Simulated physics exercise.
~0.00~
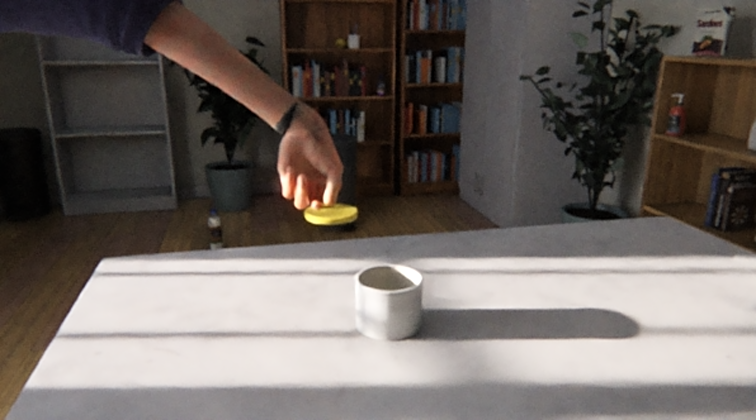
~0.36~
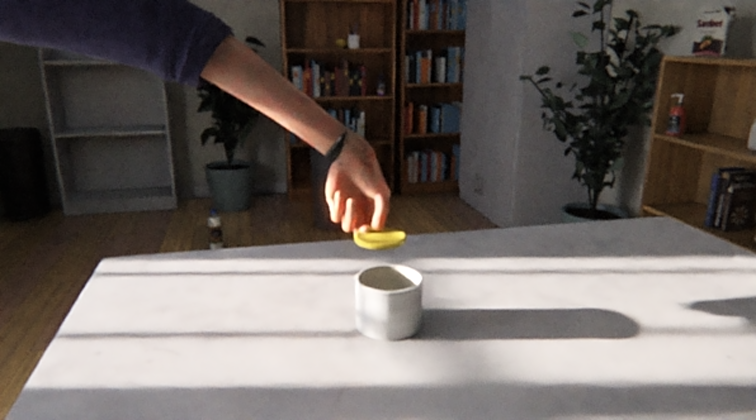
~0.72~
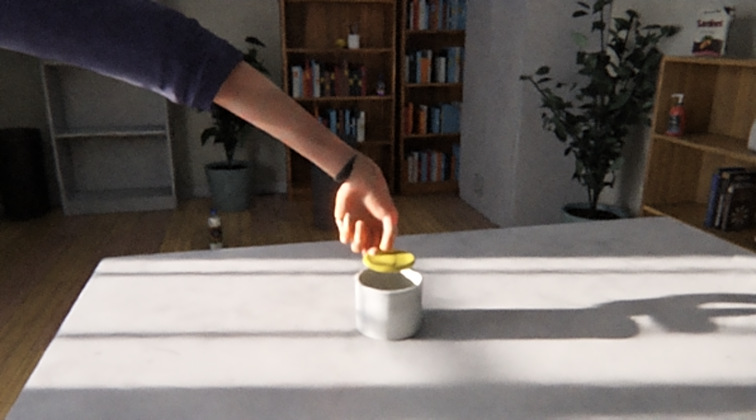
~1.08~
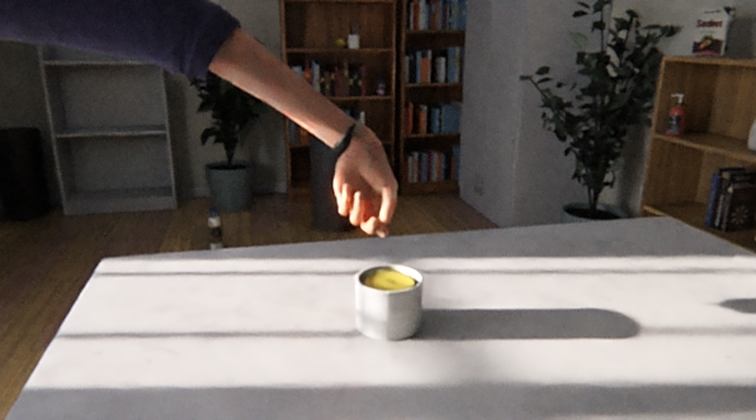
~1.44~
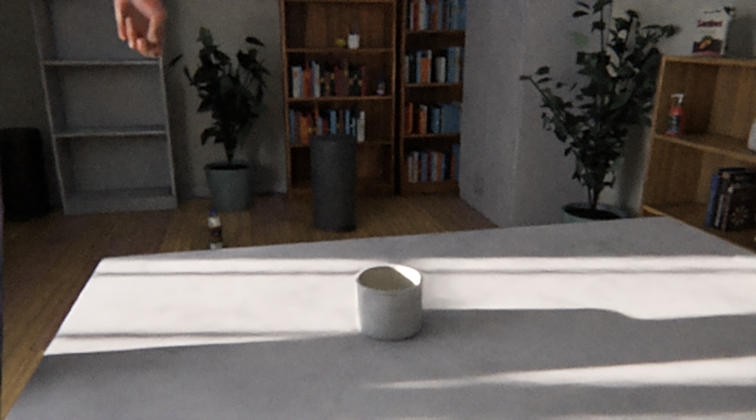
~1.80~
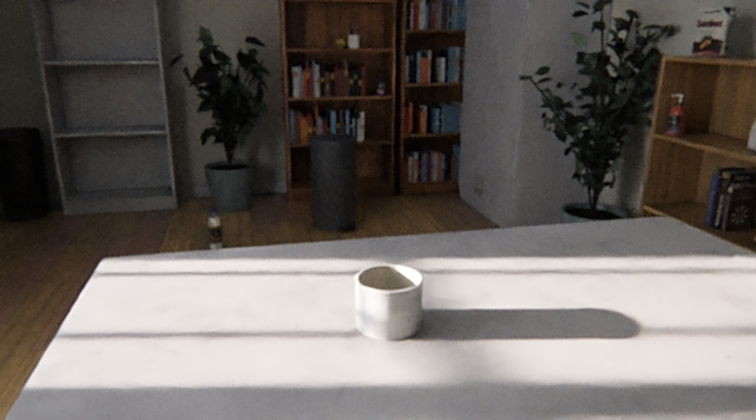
A bare arm in a dark blue sleeve reaches in from the upper left over a pale table, seen from slightly above, in a room with bookshelves and potted plants behind. Its hand holds a small yellow lid above a round white cup standing near the middle of the table. The hand carries the lid right and down until it is at the cup's mouth. It lets go and draws back, leaving the lid at the opening. The lid slips past the rim and drops inside, out of sight. The hand withdraws, and the cup stands alone, still uncovered.
